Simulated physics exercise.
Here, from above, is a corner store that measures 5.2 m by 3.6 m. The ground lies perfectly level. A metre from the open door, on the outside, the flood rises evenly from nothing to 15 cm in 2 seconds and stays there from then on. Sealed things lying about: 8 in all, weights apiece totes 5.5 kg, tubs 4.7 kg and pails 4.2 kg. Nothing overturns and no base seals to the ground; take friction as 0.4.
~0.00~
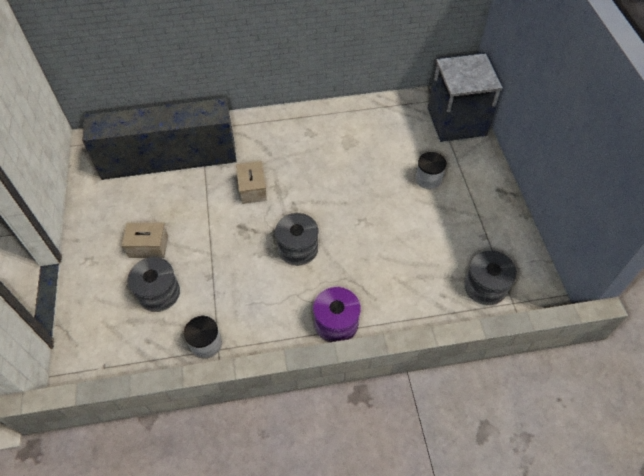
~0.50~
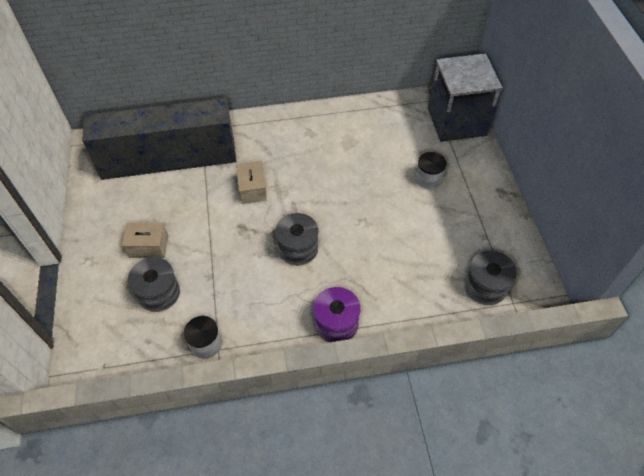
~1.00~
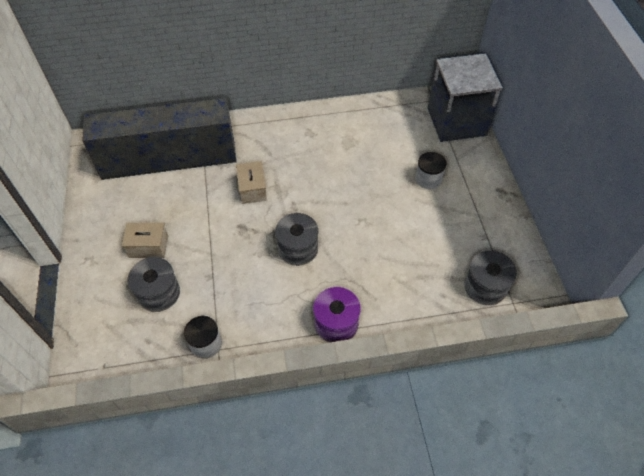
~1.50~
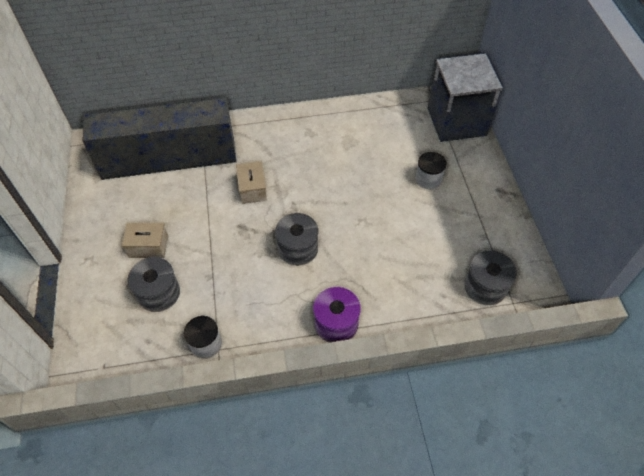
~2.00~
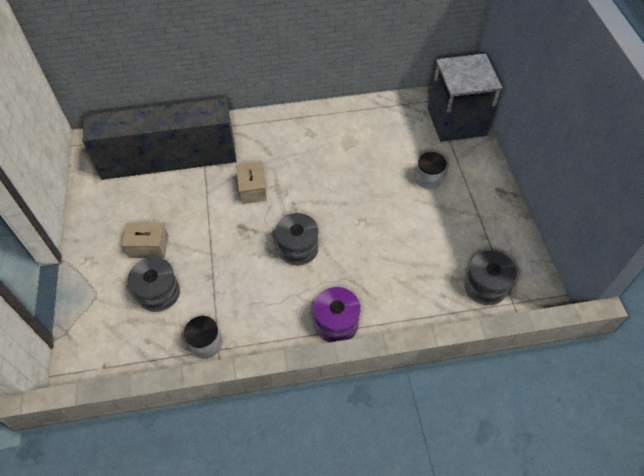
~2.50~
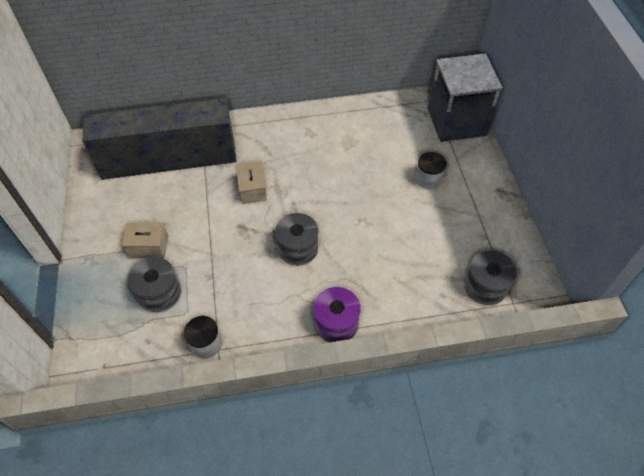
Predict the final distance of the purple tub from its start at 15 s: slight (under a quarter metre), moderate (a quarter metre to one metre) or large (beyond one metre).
Displacement: Large.
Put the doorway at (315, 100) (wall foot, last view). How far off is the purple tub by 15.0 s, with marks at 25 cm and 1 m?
Well, the purple tub really gets moving far.
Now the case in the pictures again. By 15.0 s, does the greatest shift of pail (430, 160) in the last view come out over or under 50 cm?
That one is smaller.
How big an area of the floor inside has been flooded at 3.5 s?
I'd put it close to 4.5 m2.
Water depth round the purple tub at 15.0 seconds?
I'd put it at about 9 cm.
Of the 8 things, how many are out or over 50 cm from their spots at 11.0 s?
The number I get is 5.
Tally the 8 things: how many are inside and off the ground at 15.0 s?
Count: 8.
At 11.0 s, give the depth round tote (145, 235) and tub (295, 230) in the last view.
First about 3 cm, second about 6 cm.
After 3.5 s the purple tub is near (337, 307), 0.0 m from its start, aground; 0 afloat.
After 6.8 s the purple tub is near (507, 298), 1.6 m from its start, aground; 1 afloat.
After 11.0 s the purple tub is near (545, 290), 2.0 m from its start, afloat; 6 afloat.
After 15.0 s the purple tub is near (536, 260), 2.0 m from its start, afloat; 8 afloat.
